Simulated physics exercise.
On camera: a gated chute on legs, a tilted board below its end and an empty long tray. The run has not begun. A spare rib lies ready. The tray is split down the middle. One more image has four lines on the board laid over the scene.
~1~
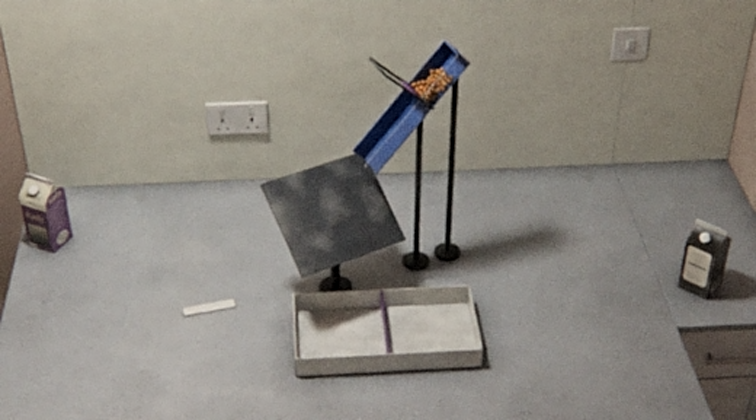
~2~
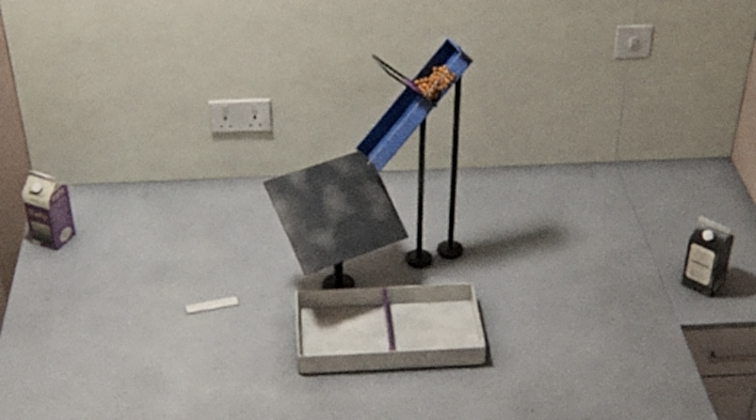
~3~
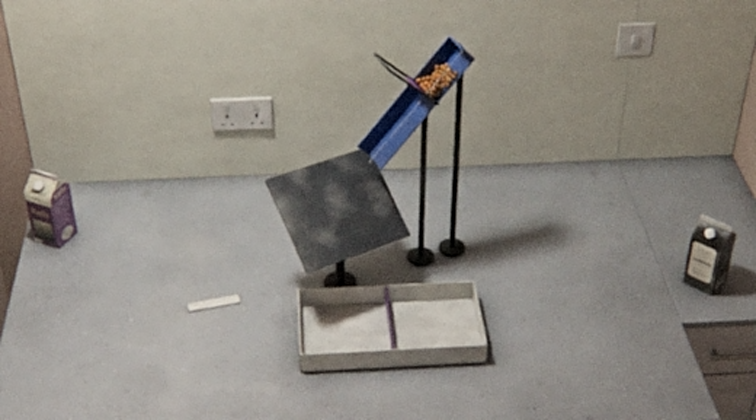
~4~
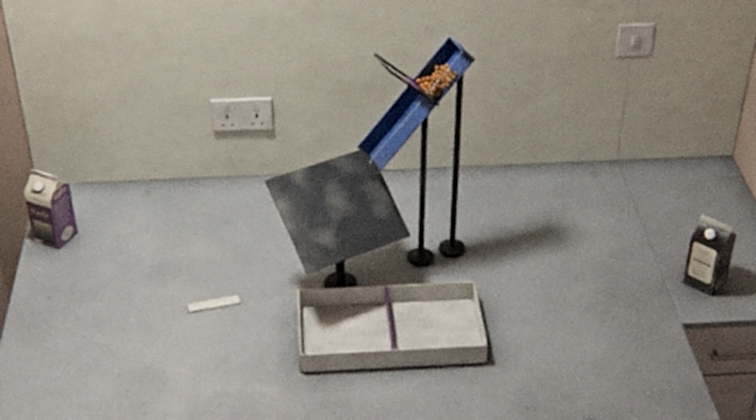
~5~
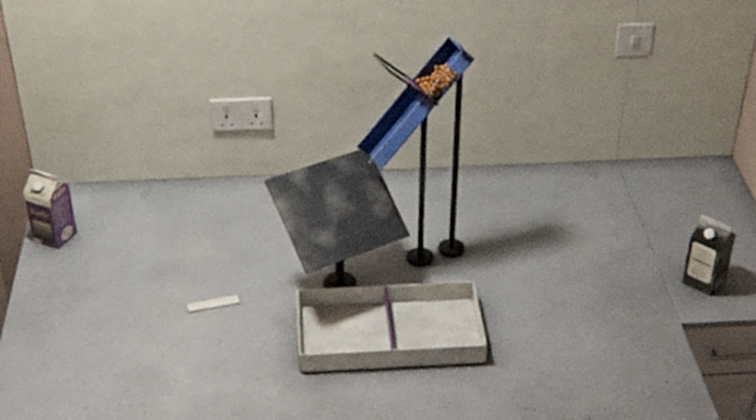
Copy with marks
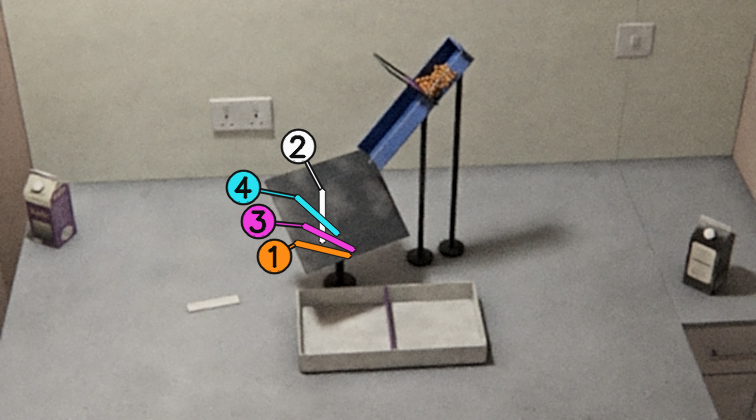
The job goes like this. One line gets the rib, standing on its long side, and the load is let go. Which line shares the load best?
3 works best here.
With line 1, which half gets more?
More lands on the left.
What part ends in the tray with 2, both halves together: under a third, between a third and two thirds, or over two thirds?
It is over two thirds.
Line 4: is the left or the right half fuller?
More lands on the left.
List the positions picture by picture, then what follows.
Load behind the gate at (427, 88), roasted chickpeas; lip of the chute at (371, 166), sloping fairly steeply, in the first picture.
Middle of the board at (337, 210), tilted fairly steeply; middle of its low edge at (358, 256); of its high edge at (316, 164), in the second picture.
Front corners of the tray at (301, 354) and (487, 345); front end of its middle wall at (394, 349); gate still shut at (415, 85), in the third picture.
Middle of the load at (432, 84); lip at (375, 162), in the fourth picture.
Middle of the load at (431, 84); lip at (375, 162), in the fifth picture.
On the marked copy, line 1 from (297, 243) to (348, 255); line 2 from (322, 191) to (322, 240); line 3 from (304, 226) to (352, 249); line 4 from (297, 197) to (336, 233).
With 1, of what is caught, most in the left half, about a quarter in the right.
With 2, of what is caught, nearly all in the left half, a small part in the right.
With 3, of what is caught, about two thirds in the left half, about a third in the right.
With 4, of what is caught, most in the left half, a small part in the right.
